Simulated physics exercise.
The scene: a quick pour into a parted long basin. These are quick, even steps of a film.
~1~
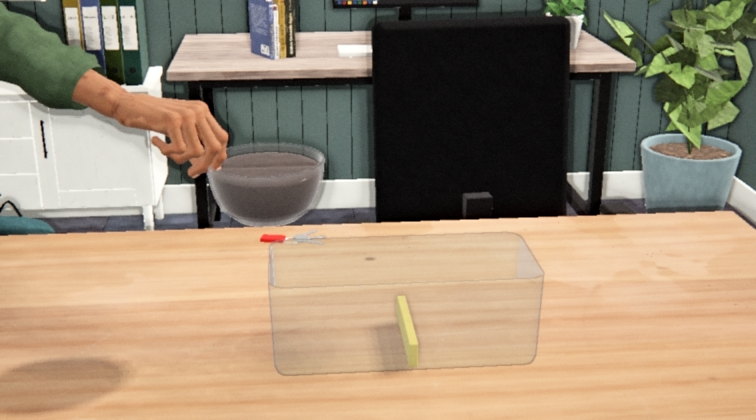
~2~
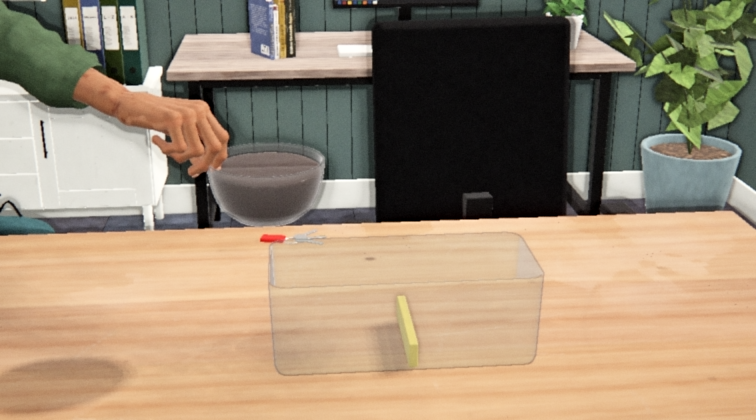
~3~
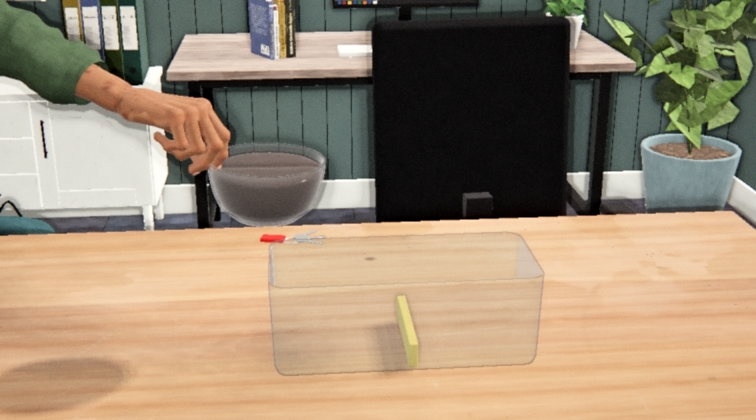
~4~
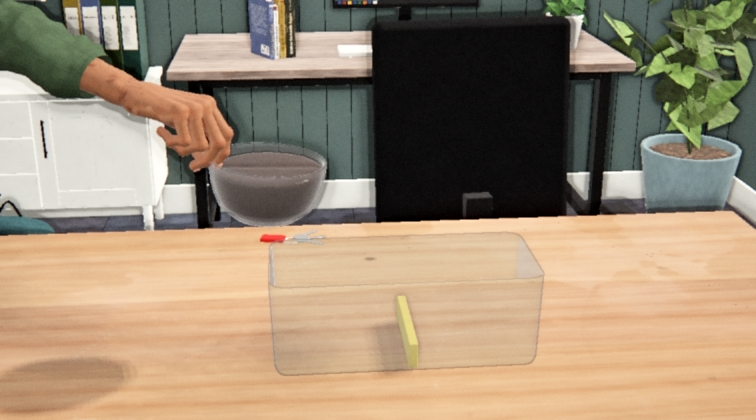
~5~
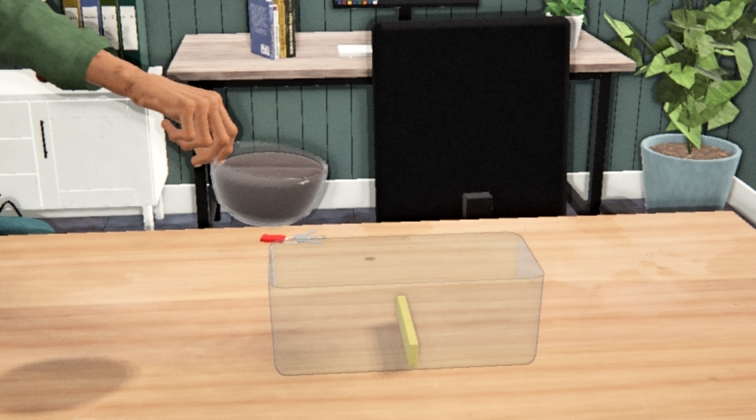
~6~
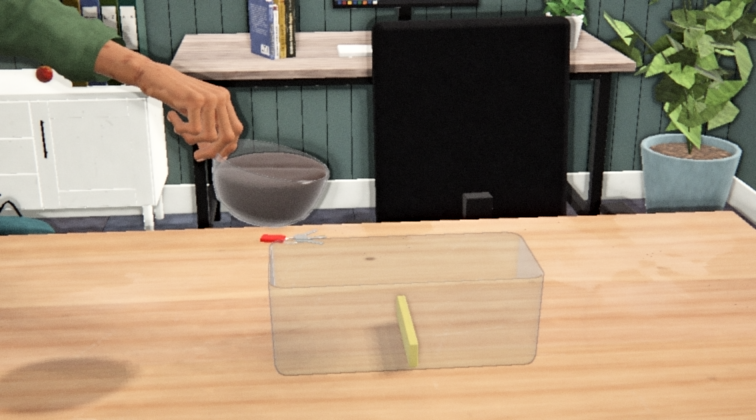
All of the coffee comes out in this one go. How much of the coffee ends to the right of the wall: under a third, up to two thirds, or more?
It comes to less than a third.
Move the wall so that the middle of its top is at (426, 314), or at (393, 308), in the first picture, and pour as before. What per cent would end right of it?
Near 10 % and 15 %.
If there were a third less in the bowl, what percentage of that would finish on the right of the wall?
Some 10 per cent.
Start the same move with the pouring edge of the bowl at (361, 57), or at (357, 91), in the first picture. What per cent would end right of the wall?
The first gives 70 %, the second 65 %.
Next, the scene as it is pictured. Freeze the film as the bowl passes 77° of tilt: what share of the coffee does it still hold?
Some 35 per cent.
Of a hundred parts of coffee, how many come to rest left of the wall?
Near 90 %.
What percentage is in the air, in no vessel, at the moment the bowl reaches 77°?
Roughly 30 in a hundred.
A moment on, the bowl is tipped on its side and 35 per cent is still to pour, 34 is left of the wall and 0 right of it.
Next, the bowl is tipped right over and 0 per cent is still to pour, 92 is left of the wall and 6 right of it.
Then the bowl is tipped right over and 0 per cent is still to pour, 89 is left of the wall and 11 right of it.
Later the bowl is tipped right over and 0 per cent is still to pour, 89 is left of the wall and 11 right of it.
In the end 89 per cent lies left of the wall, 11 right of it and 0 outside.
